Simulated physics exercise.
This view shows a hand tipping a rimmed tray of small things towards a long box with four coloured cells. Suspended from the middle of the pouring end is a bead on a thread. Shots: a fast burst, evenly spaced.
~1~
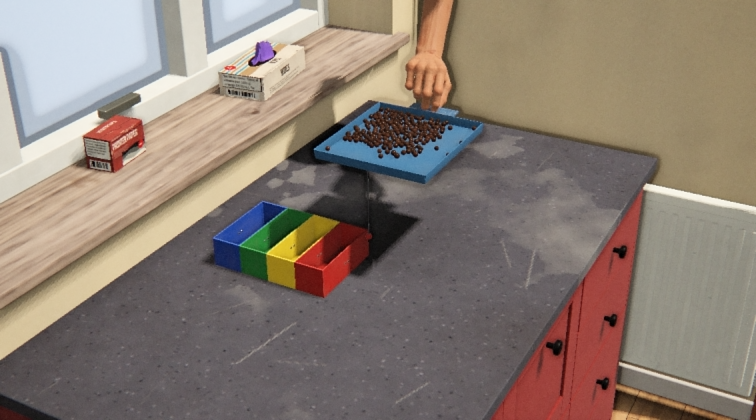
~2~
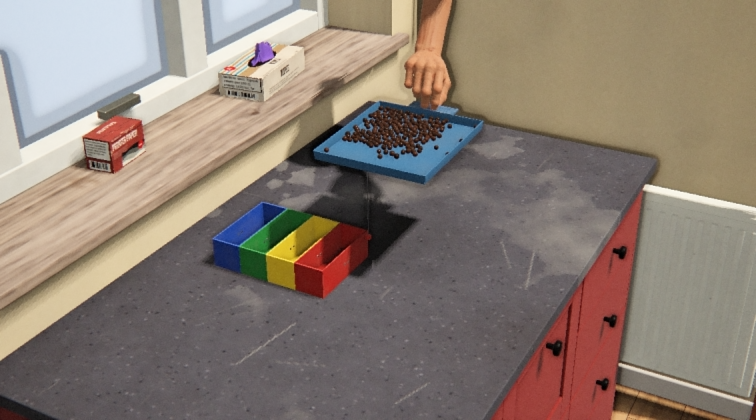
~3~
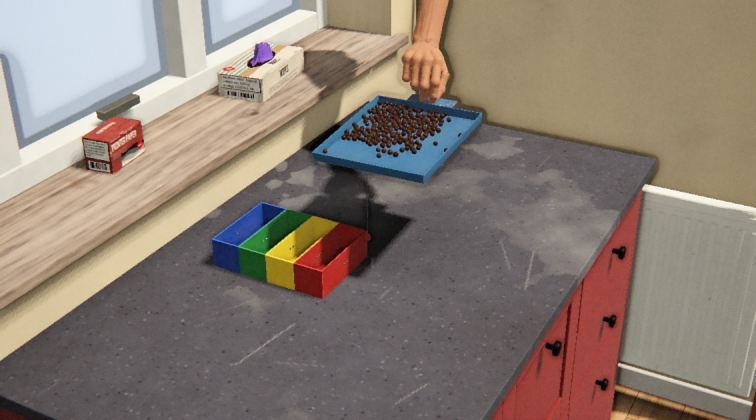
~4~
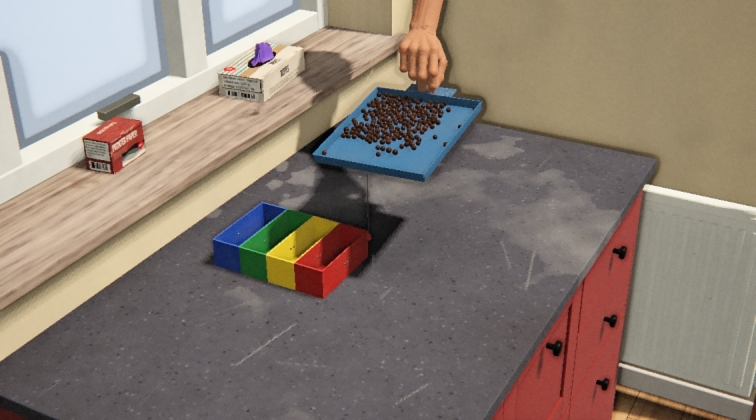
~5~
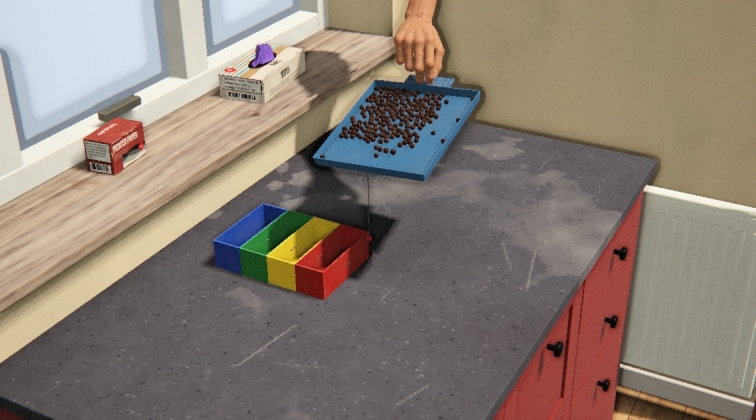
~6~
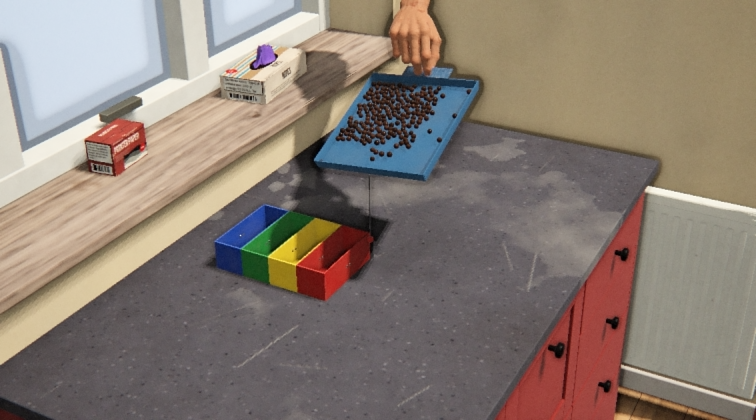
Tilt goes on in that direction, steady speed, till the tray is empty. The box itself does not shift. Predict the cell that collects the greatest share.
The yellow cell collects the greatest share.
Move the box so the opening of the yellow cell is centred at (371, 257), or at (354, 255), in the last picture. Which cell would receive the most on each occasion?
The first placement favours that blue cell, while the second favours that green cell.
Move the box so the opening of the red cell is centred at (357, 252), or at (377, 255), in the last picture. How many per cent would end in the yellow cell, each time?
Near 50 % and 20 %.
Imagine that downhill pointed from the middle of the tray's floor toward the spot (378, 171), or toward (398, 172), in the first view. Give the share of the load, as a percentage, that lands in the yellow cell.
Lab note: Try one about 0 %, try two about 0 %.
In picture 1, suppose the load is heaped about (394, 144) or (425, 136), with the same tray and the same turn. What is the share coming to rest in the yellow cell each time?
First case: Some 40 %; second case: Some 40 %.
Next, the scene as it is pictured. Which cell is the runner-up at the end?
The answer is red.
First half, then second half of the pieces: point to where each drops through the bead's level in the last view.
First roughly (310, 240), then roughly (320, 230).
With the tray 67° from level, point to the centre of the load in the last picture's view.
The middle of the load sits near (335, 166).
Just after the last frame, tray tipped steeply; roughly two thirds on the tray; about a tenth in the yellow cell; just a few in the red cell; just a few in the green cell; roughly a quarter falling or outside the box.
A moment on, tray tipped past a quarter turn; about a tenth on the tray; roughly a third in the yellow cell; roughly a quarter in the red cell; just a few in the green cell; roughly a quarter falling or outside the box.
Further on, tray tipped past a quarter turn; roughly half in the yellow cell; roughly a third in the red cell; just a few in the green cell; about a tenth falling or outside the box.
When it is over, tray tipped past a quarter turn; roughly half in the yellow cell; roughly a third in the red cell; just a few in the green cell; not one in the blue cell; about a tenth outside the box.
